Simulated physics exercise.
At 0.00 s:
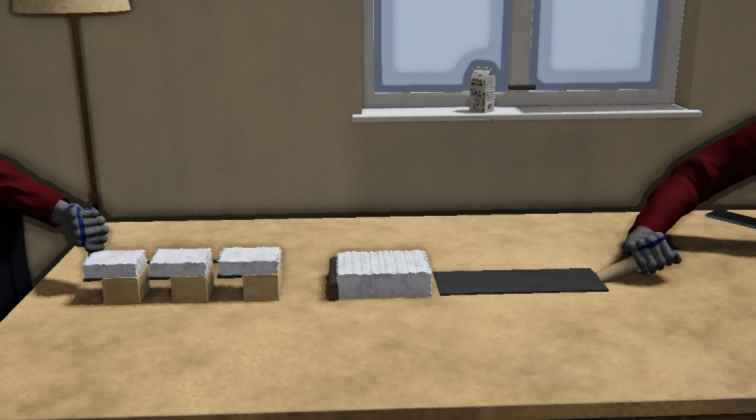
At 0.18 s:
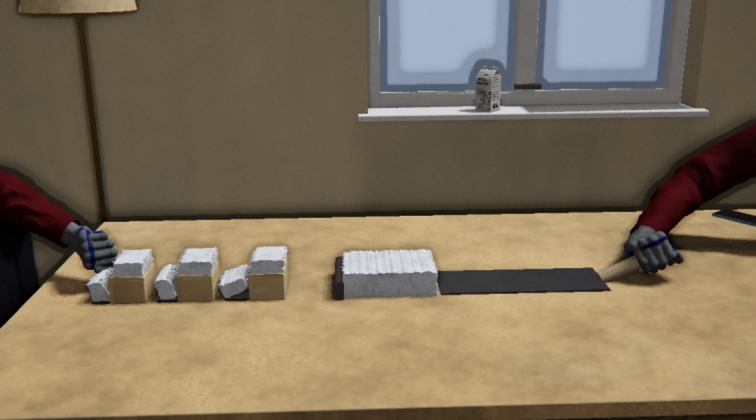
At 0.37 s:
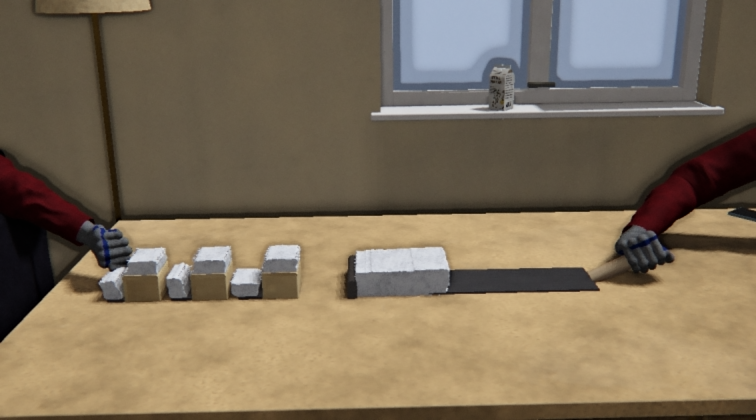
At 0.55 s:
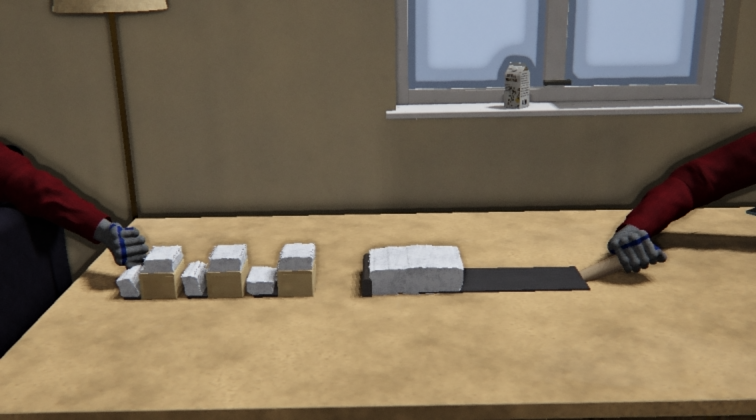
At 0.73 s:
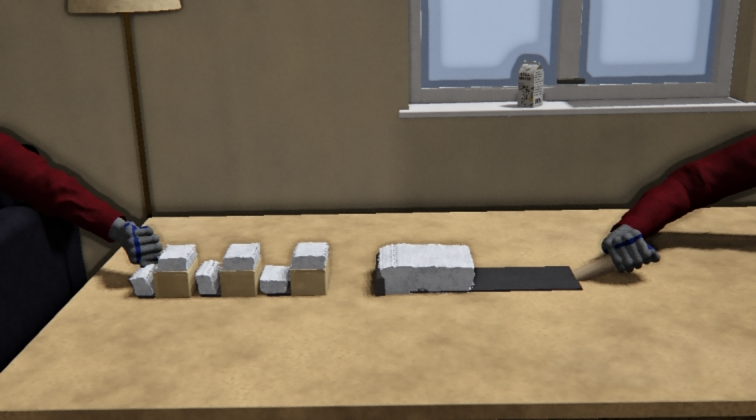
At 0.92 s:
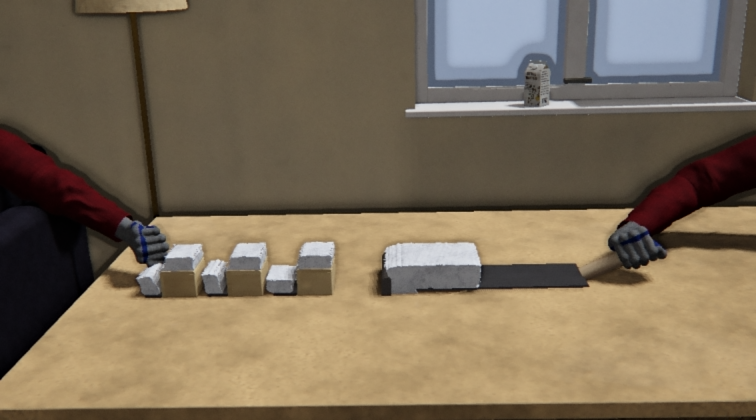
On a table, three snowy bars' ends drop, then a gloved hand slides a dark blade left under a white block.
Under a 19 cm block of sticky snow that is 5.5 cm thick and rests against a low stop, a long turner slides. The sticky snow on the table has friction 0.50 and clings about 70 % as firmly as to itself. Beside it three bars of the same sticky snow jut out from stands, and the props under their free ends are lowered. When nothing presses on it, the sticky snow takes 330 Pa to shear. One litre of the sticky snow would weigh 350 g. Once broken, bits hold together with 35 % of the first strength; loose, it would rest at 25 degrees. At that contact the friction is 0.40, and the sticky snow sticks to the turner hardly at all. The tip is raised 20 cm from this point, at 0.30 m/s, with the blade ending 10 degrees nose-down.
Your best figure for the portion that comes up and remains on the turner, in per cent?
Estimate: Near 63 %.
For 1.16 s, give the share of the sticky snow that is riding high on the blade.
Near 6 per cent then.
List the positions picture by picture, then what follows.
In the first picture, handle end of the blade at (609, 291), not yet moved; highest point of the sticky snow at (375, 274); the tips have sunk 0, 0, 0 (left to right).
In the second picture, handle end of the blade at (611, 291), moved 10 mm; highest point of the sticky snow at (381, 273); the tips have sunk 5.7 cm, 5.7 cm, 5.0 cm (left to right).
In the third picture, handle end of the blade at (600, 291), moved 6.2 cm; highest point of the sticky snow at (437, 269); the tips have sunk 5.8 cm, 5.8 cm, 5.1 cm (left to right).
In the fourth picture, handle end of the blade at (590, 290), moved 11 cm; highest point of the sticky snow at (423, 267); the tips have sunk 5.8 cm, 5.8 cm, 5.1 cm (left to right).
In the fifth picture, handle end of the blade at (583, 290), moved 16 cm; highest point of the sticky snow at (398, 266); the tips have sunk 5.8 cm, 5.9 cm, 5.1 cm (left to right).
In the sixth picture, handle end of the blade at (589, 287), moved 16 cm; highest point of the sticky snow at (423, 265); the tips have sunk 5.8 cm, 5.9 cm, 5.1 cm (left to right).
By 1.16 s, the tip is 7.5 cm up.
By 1.46 s, the tip is 17 cm up.
By 1.75 s, the tip is 20 cm up and 63 % is riding high on the blade.
By 2.04 s, the tip is 20 cm up and 63 % is riding high on the blade.
By 2.30 s, at the end, the tip is 20 cm up and 63 % is riding high on the blade.
